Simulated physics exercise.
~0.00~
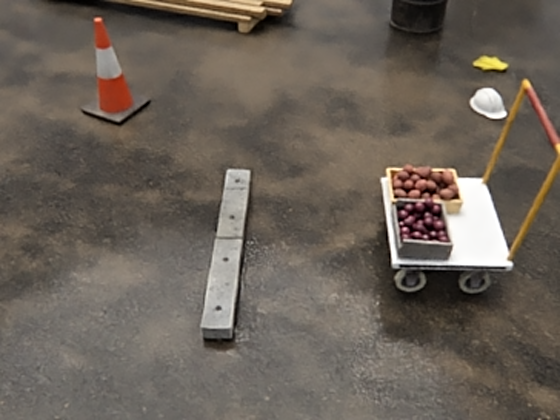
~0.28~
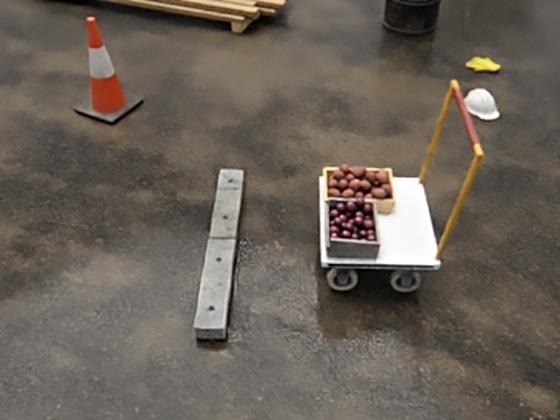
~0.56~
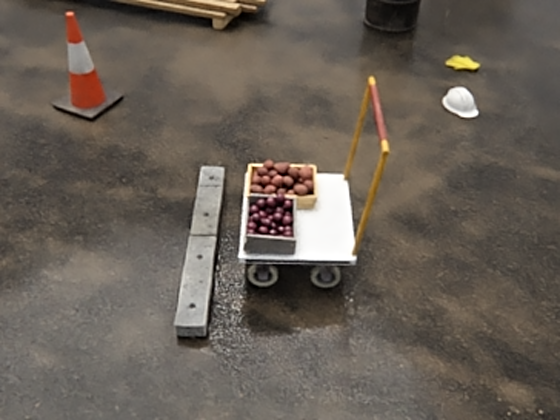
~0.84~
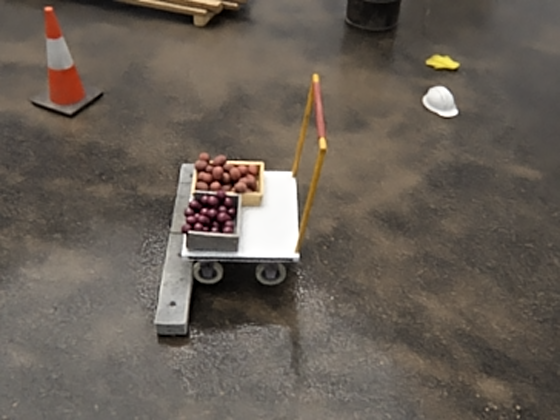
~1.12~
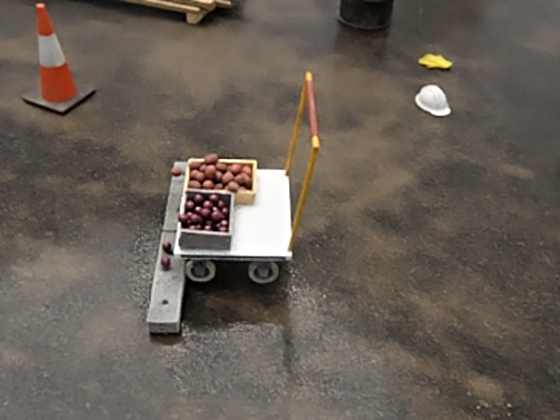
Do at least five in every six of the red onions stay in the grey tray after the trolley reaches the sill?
Yes, the grey tray keeps nearly all of its onions. Only a couple drop out on the left by the sill, which is fewer than one in six.
